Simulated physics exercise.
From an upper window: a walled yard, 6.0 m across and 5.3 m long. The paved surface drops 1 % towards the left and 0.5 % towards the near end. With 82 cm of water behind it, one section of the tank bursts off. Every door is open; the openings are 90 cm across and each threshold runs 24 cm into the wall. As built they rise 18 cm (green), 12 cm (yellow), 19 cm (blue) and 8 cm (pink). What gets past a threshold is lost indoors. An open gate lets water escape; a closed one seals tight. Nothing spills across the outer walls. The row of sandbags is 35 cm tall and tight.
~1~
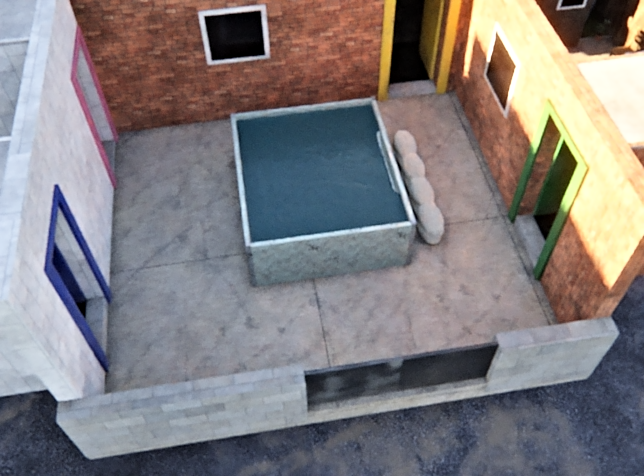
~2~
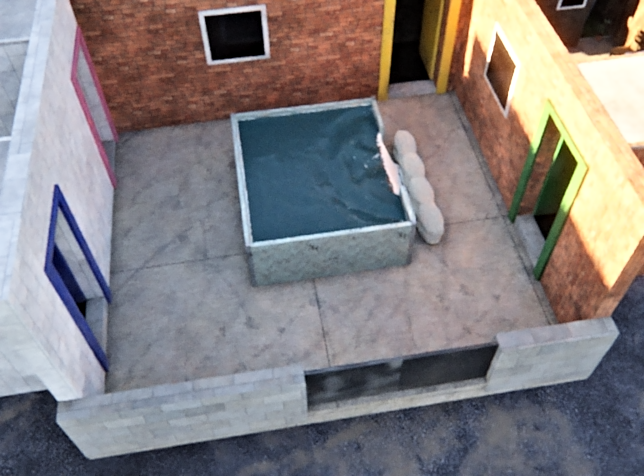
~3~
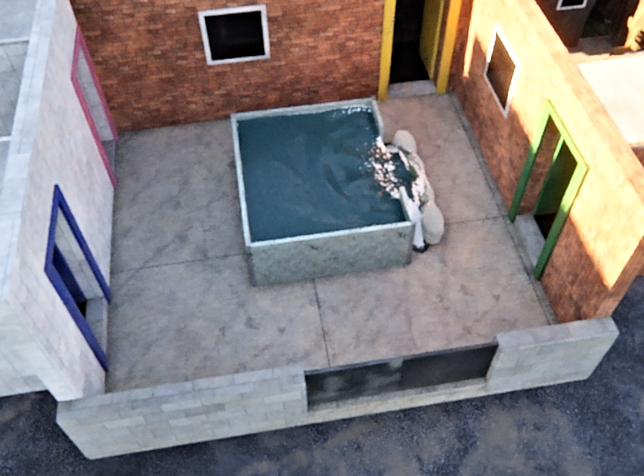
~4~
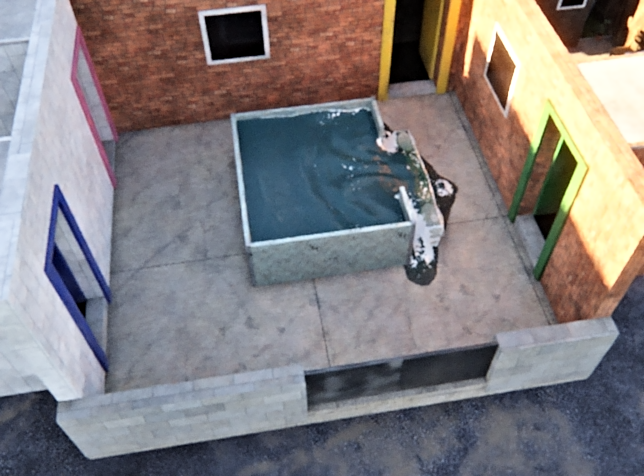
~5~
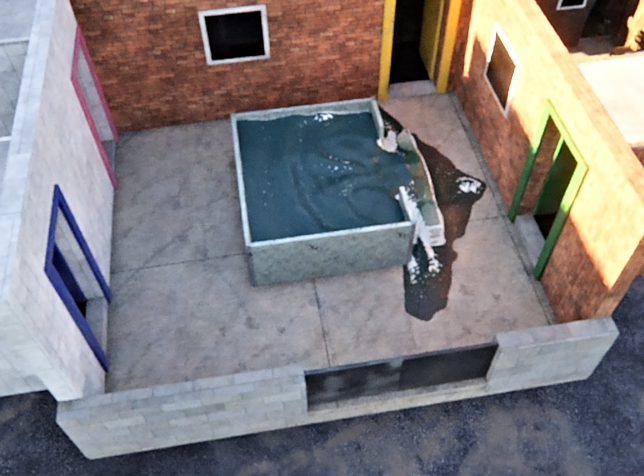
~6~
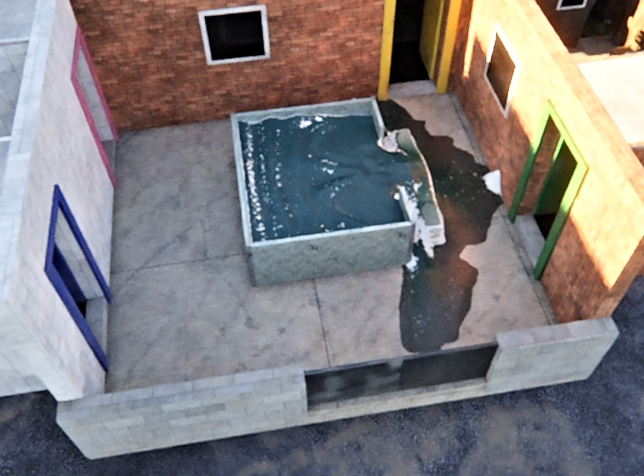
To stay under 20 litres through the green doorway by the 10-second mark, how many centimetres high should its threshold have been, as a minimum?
About 13.5 cm.
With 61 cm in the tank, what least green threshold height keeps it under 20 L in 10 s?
About 9.0 cm.
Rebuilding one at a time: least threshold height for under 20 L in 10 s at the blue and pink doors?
About 11.5 cm at blue and 12.5 cm at pink.
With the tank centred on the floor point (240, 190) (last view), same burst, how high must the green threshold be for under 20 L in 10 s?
Some 15 cm.
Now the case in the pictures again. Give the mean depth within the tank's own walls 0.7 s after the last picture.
About 63 cm.
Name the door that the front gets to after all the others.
It is the blue one.
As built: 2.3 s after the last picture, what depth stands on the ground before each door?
In cm: Green 9, yellow 19, blue 0, pink 0.
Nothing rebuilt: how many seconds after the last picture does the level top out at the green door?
Around 5.5 s.
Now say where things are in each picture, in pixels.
In the first picture, the tank at (317, 169) is whole and still, 82 cm deep; the green door at (542, 201) is dry.
In the second picture, the gap is at (387, 183), the front 0.3 m out at a hidden place; the back of the tank holds 82 cm.
In the third picture, the front is at a hidden place, 0.6 m from the gap at (387, 185); 0.7 m2 of floor is wet, 82 cm left at the back.
In the fourth picture, the front is at (453, 189), 1.1 m from the gap at (387, 185); 1.7 m2 of floor is wet, 82 cm left at the back.
In the fifth picture, the gap is at (387, 184), the front 1.5 m out at a hidden place; the back of the tank holds 81 cm.
In the sixth picture, water pours out at (387, 183) and has run 2.0 m, to (425, 345); about 5 cm deep outside, 72 cm at the back; 0.8 m in a straight line remain to the green door at (542, 201).
Then, 0.7 s after the last picture water covers 40 % of the floor, deepest (68 cm) near (406, 202); 18 cm at the green door, 0 litres in over its 18 cm threshold.
Then, 2.3 s after the last picture water covers 60 % of the floor, deepest (52 cm) near (406, 202); 9 cm at the green door, 1 litre in over its 18 cm threshold.
Then, 9.3 s after the last picture water covers 95 % of the floor, deepest (30 cm) near (395, 203); 14 cm at the green door, 1 litre in over its 18 cm threshold.
At the green door as built, the water peaked near 19 cm, 5.5 s after the last picture.
With a threshold of 12.5 cm, 32 litres would have come in within the 10 s; with 14.5 cm, 11 litres. So under 20 litres takes about 13.5 cm.
